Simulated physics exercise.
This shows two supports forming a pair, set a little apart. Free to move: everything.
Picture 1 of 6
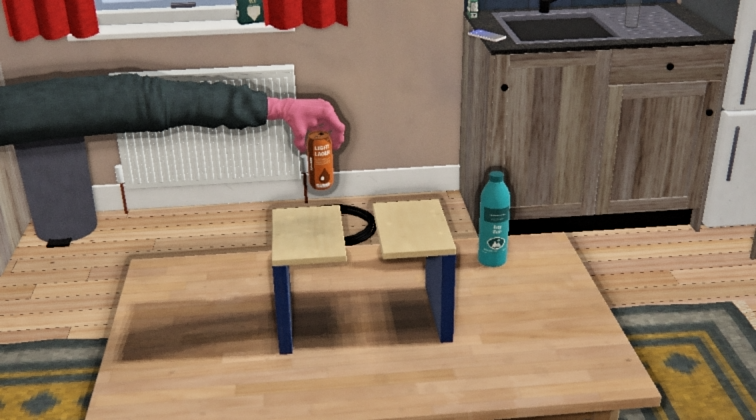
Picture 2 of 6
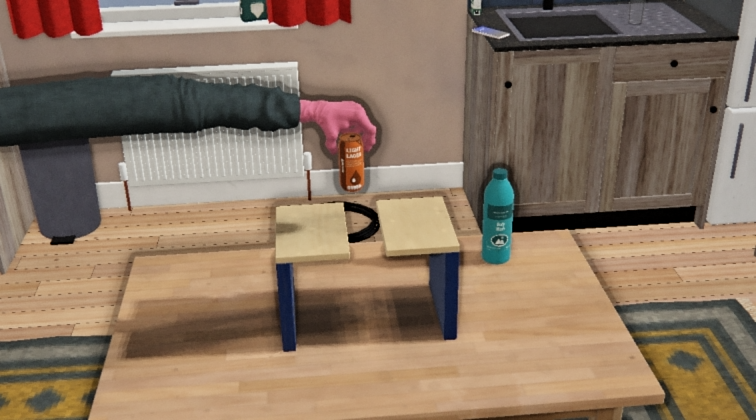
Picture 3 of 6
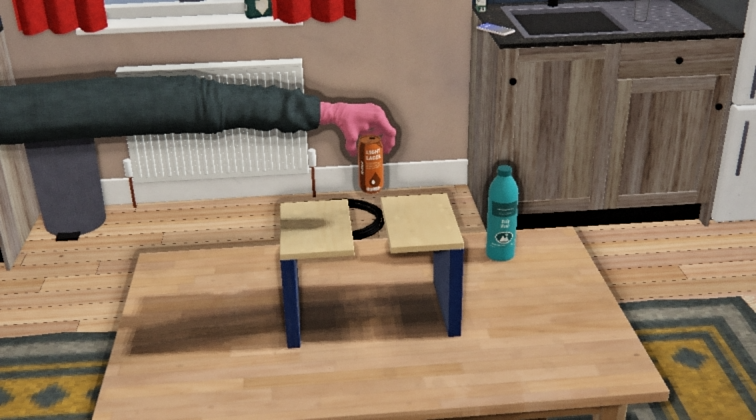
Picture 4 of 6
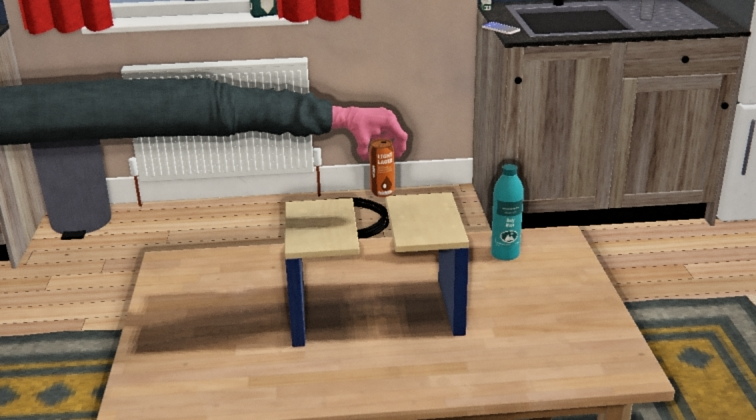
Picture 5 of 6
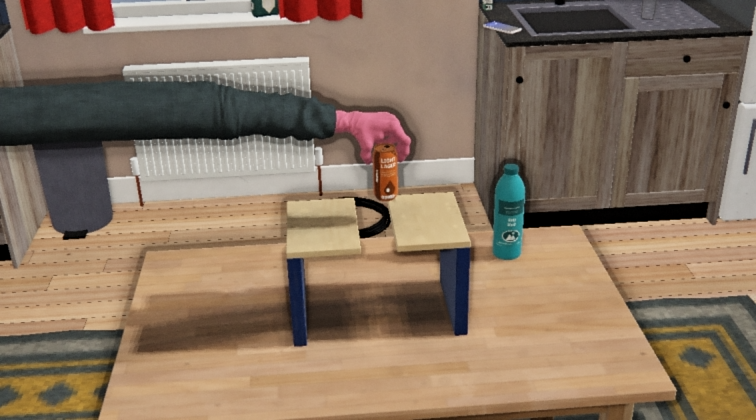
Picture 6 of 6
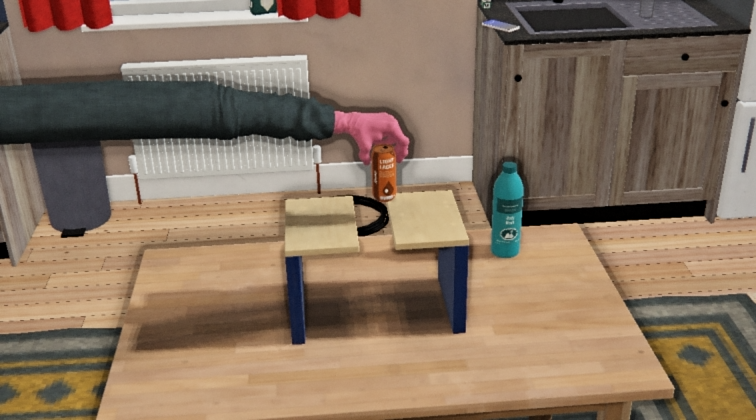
In a kitchen, a pink-gloved hand holds an orange can above a wooden table with two separate supports and a turquoise bottle to their right. The hand carries the can rightward from behind the left support to behind the gap, then lowers it slightly and stays nearly still.
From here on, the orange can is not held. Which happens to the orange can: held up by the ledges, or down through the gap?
Prediction: Stuck.
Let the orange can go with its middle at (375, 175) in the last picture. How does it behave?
Through.
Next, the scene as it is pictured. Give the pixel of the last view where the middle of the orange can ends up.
Close to (365, 211) in the last picture.
Then, 0.20 s later than the last frame, orange can moved about its own width near (384, 194).
Then, 0.30 s later than the last frame, orange can tilted by 20° near (375, 198).
Then, 0.40 s later than the last frame, orange can tilted by 57° near (363, 209).
When it is over, lying over on the stand or table, orange can; turquoise bottle as before. End places, in pixels of the last picture, orange can near (365, 211). The can stays on top.
